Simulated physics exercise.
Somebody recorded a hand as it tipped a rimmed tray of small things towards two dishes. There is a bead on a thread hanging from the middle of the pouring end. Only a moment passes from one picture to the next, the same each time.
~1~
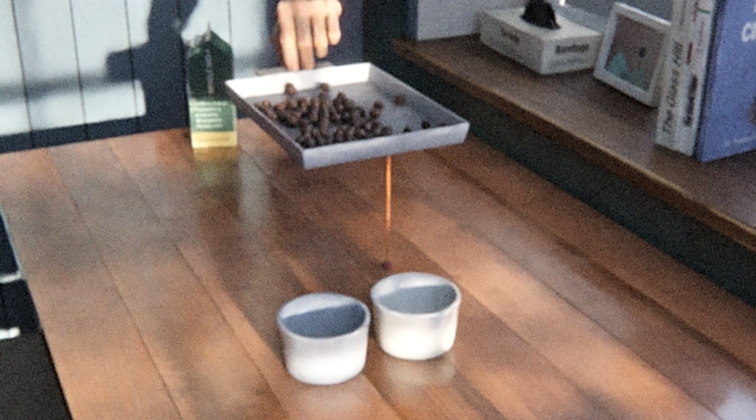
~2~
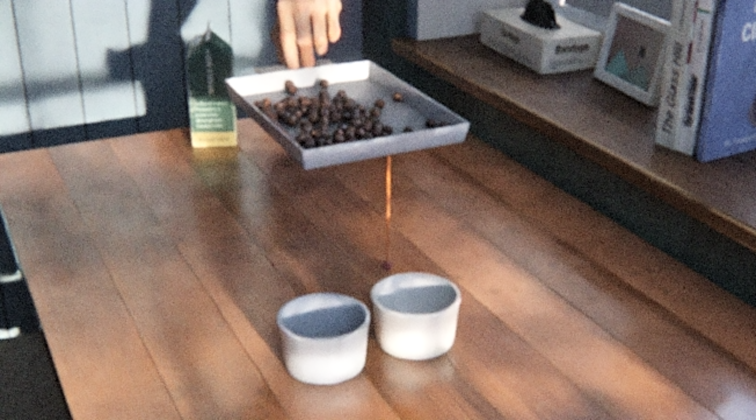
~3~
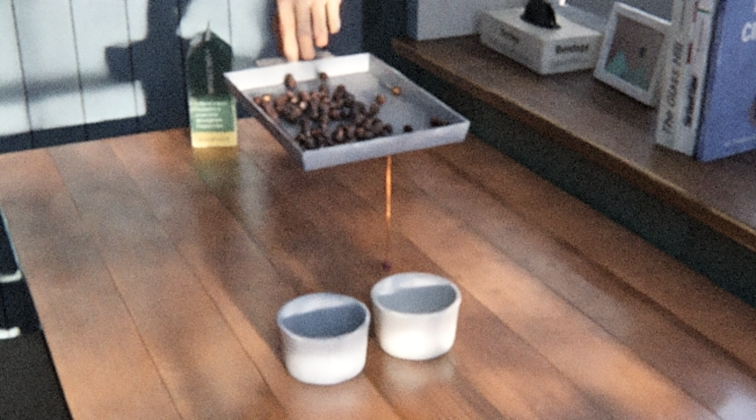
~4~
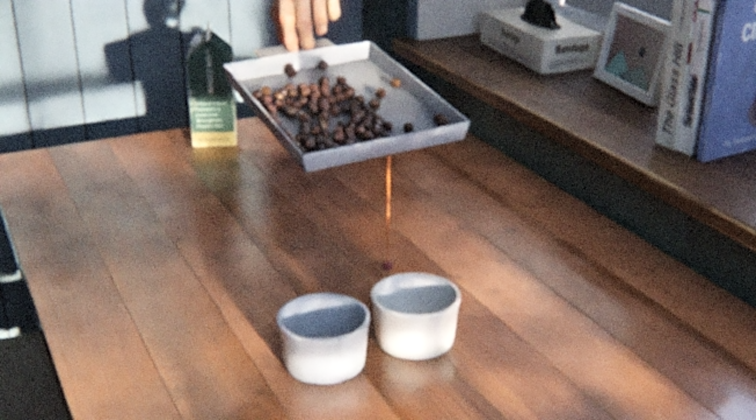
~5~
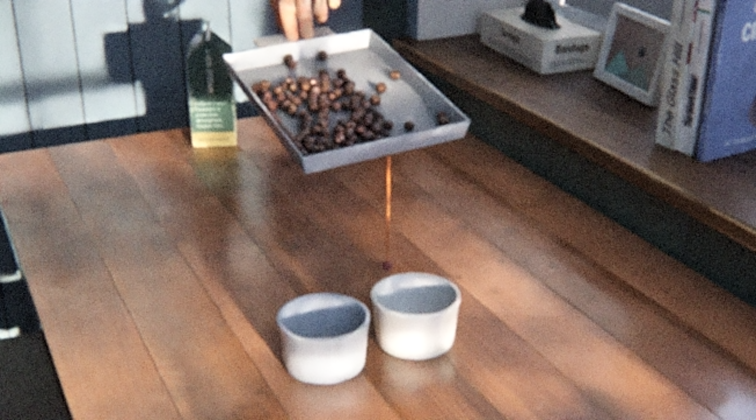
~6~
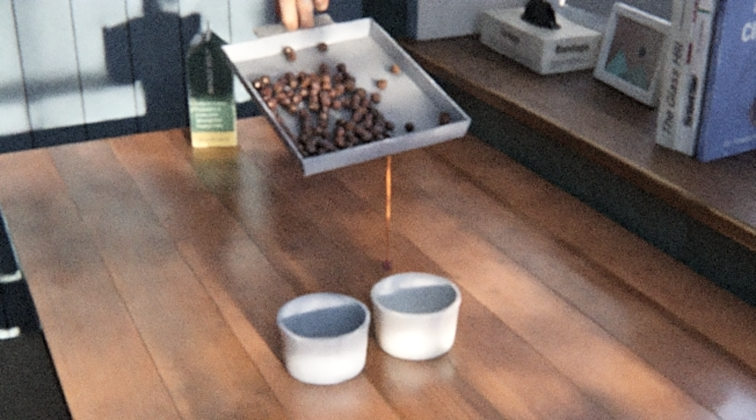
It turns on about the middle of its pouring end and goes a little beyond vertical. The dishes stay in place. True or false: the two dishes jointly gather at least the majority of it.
True, they gather the majority.
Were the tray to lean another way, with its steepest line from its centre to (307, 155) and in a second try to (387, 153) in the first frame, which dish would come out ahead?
Outcome one: The left side; outcome two: The right side.
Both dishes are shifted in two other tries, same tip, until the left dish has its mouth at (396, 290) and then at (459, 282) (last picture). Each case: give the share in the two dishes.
The first try gives 0 per cent, the second 0 per cent.
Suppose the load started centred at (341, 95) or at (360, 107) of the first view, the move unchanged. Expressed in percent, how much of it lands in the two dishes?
First try 80 %, second try 80 %.
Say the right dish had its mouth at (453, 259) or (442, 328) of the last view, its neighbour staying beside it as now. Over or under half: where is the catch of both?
Short of half, then short of half.
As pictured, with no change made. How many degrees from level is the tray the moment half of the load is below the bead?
I'd put it at about 95 degrees.
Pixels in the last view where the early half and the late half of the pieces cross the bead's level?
The early half goes through (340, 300), the late half through (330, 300).
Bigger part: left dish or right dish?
Noted: Left of the pair.
Just after the last frame, tray tipped steeply; every one on the tray.
A moment on, tray tipped right over; roughly a third on the tray; roughly a quarter in the left dish; just a few in the right dish; just a few outside both; roughly a third in the air.
Further on, tray tipped past a quarter turn; roughly two thirds in the left dish; about a tenth in the right dish; roughly a quarter outside both.
When it is over, tray tipped past a quarter turn; roughly two thirds in the left dish; about a tenth in the right dish; roughly a quarter outside both.
